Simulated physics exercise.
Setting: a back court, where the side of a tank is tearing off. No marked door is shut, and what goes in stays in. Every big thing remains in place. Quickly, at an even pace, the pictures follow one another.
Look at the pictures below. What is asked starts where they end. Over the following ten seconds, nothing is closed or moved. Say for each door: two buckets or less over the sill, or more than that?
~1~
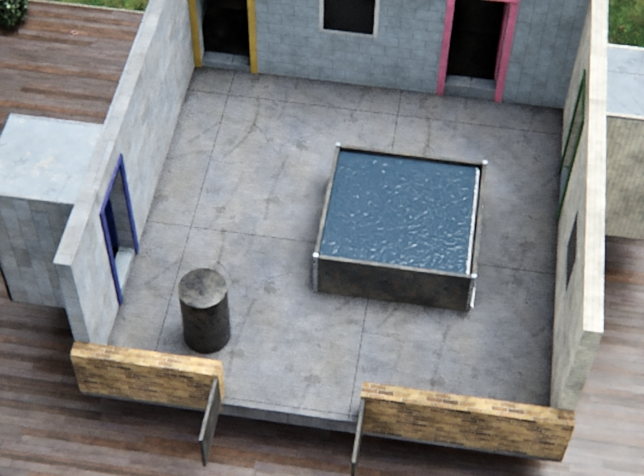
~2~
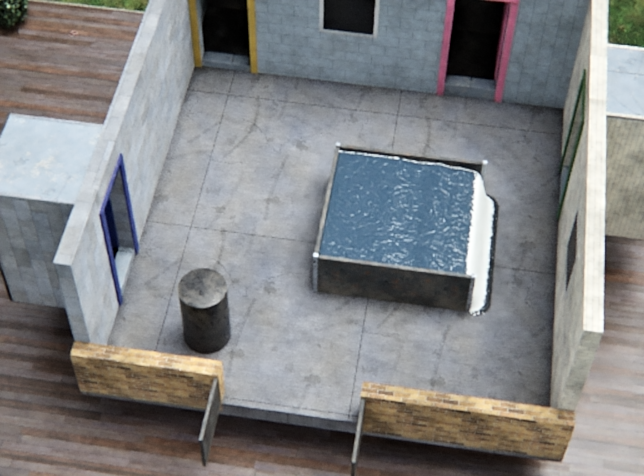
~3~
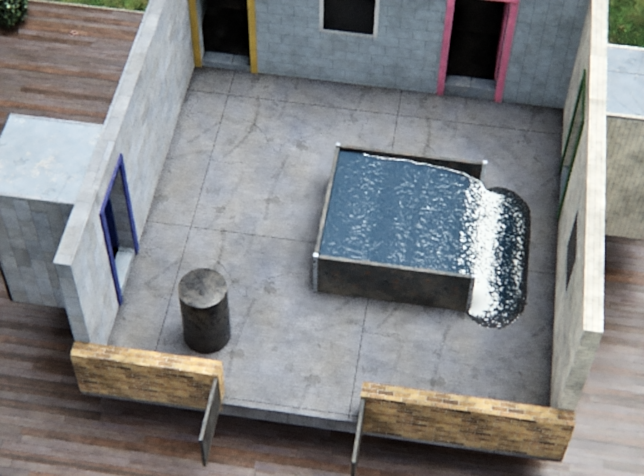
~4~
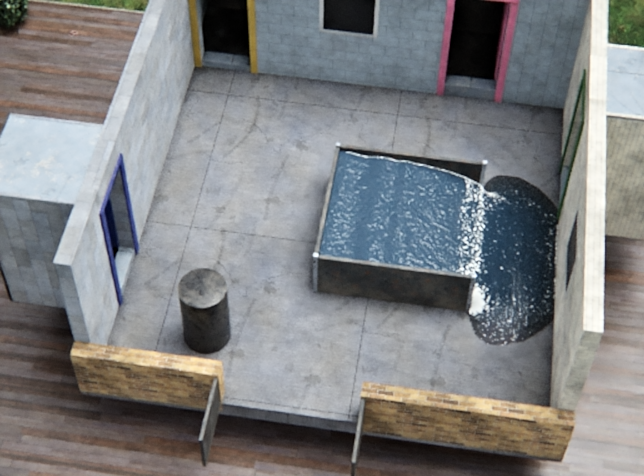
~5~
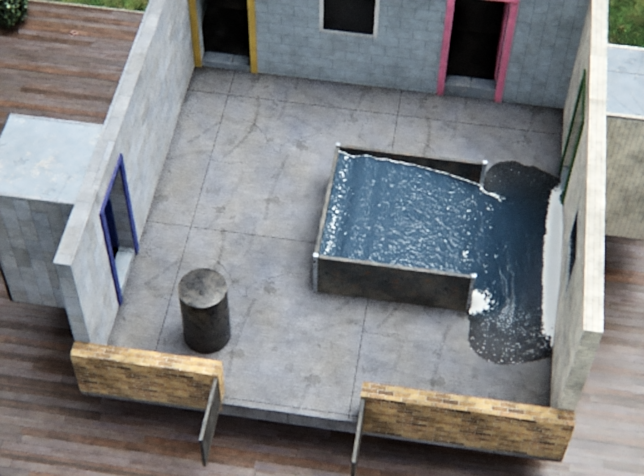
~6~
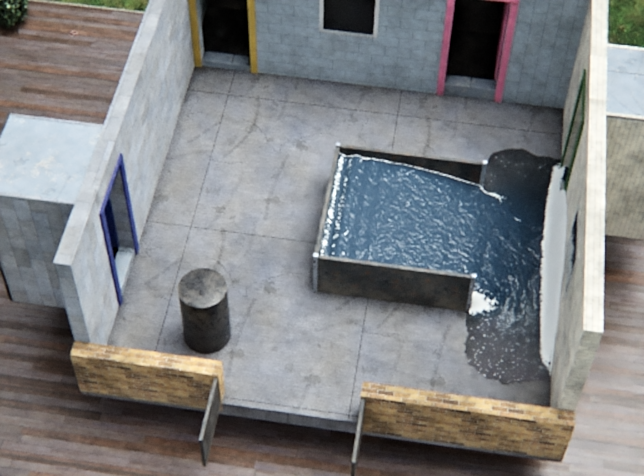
Green door - more, pink door - two or less, blue door - two or less, yellow door - two or less.
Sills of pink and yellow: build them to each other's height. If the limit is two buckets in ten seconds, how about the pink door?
Result for pink: Above the limit.
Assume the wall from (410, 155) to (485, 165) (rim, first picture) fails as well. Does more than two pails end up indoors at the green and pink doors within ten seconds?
Green door: Under the line; pink door: Over the line.
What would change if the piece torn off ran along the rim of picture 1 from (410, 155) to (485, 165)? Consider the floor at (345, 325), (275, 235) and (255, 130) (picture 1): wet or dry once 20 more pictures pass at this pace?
Point by point: Untouched, untouched and swamped.
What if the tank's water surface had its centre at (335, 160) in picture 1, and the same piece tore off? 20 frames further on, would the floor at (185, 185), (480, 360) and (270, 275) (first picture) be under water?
As listed: Untouched, reached, untouched.
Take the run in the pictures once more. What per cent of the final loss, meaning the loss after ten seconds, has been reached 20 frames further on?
Near 35 in a hundred.
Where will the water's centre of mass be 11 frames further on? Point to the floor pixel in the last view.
Estimate: (475, 255).
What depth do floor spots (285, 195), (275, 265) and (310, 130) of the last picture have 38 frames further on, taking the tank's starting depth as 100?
Respectively 2, 2 and 6 per cent.
A moment on, water covers 15 % of the floor; the green door over two buckets in, the pink door not reached, the blue door not reached, the yellow door not reached.
Next, water covers 30 % of the floor; the green door over two buckets in, the pink door wet at the sill, nothing in, the blue door not reached, the yellow door not reached.
Then, water covers 65 % of the floor; the green door far over two buckets in, the pink door under two buckets in, the blue door not reached, the yellow door wet at the sill, nothing in.
Later, water covers 95 % of the floor; the green door far over two buckets in, the pink door under two buckets in, the blue door wet at the sill, nothing in, the yellow door under two buckets in.
In the end, water covers 100 % of the floor; the green door far over two buckets in, the pink door under two buckets in, the blue door under two buckets in, the yellow door under two buckets in.
